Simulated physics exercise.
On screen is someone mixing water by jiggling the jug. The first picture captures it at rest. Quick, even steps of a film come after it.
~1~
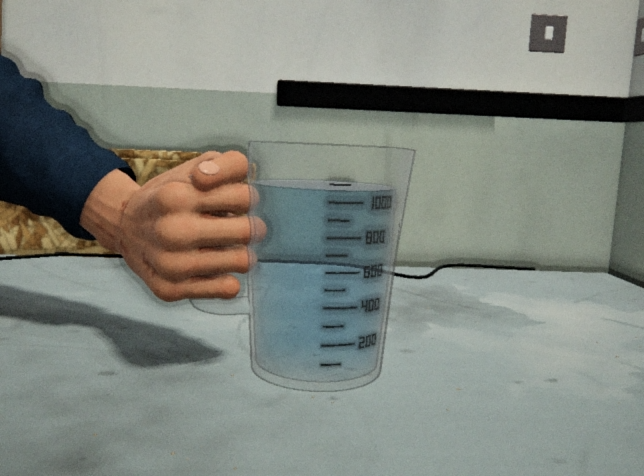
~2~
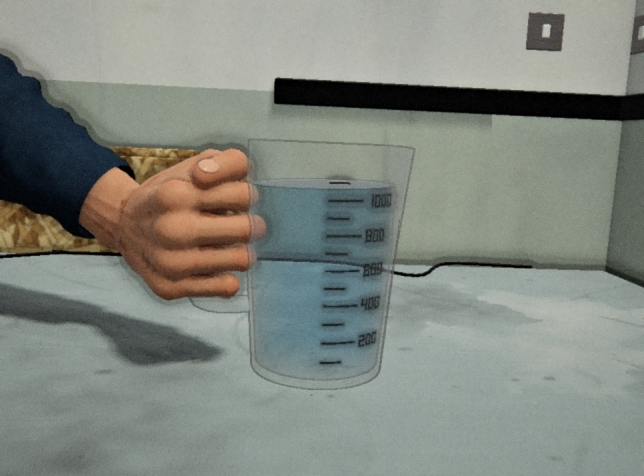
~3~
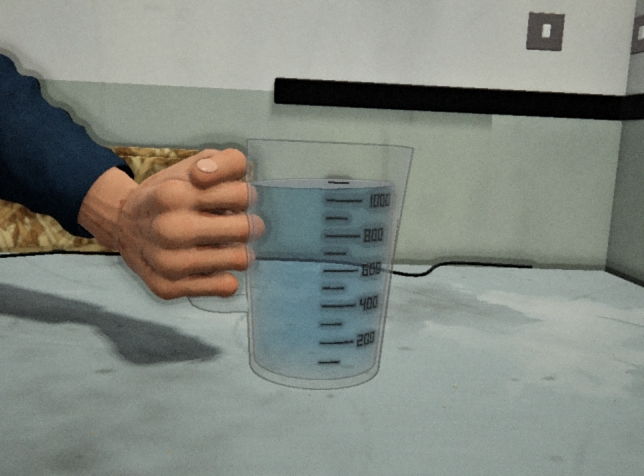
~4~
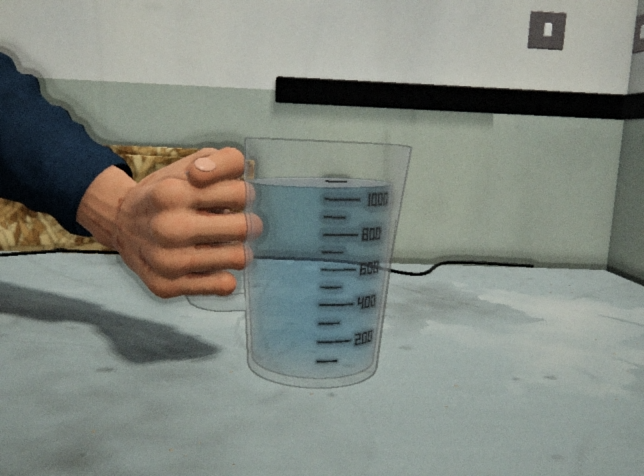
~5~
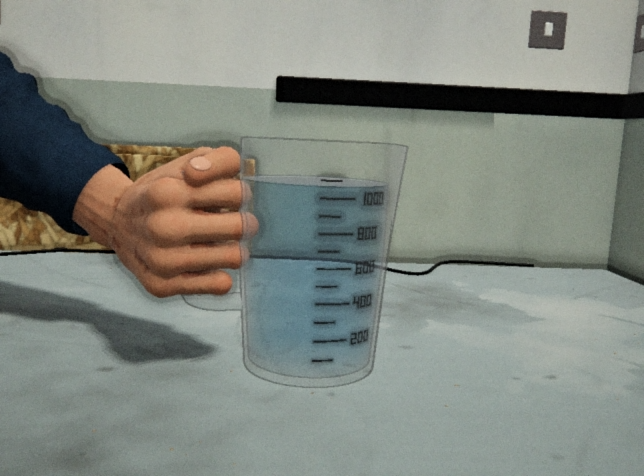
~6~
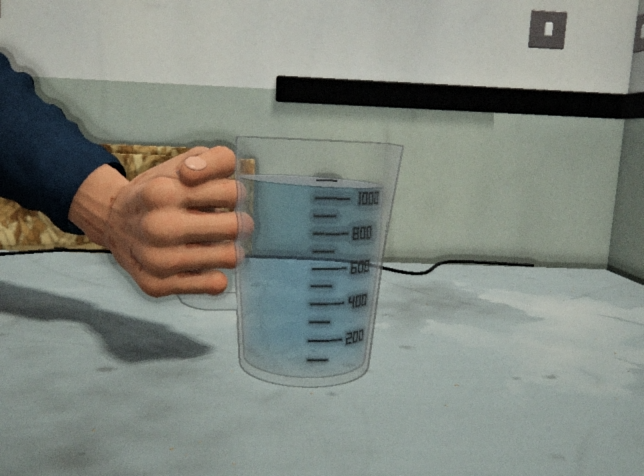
In the video, a hand in a dark blue sleeve grips the handle of a clear measuring jug of bluish liquid on a pale surface, then shifts it very slightly to the left while the liquid stays about level.
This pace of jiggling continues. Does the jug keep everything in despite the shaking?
Yes, it keeps it all in.
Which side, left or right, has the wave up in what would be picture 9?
On the left.
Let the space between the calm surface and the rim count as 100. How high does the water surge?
20 in a hundred.
Shortly, the highest wave so far stays far below the rim.
At the finish, the highest wave so far stays far below the rim; nothing has left it.
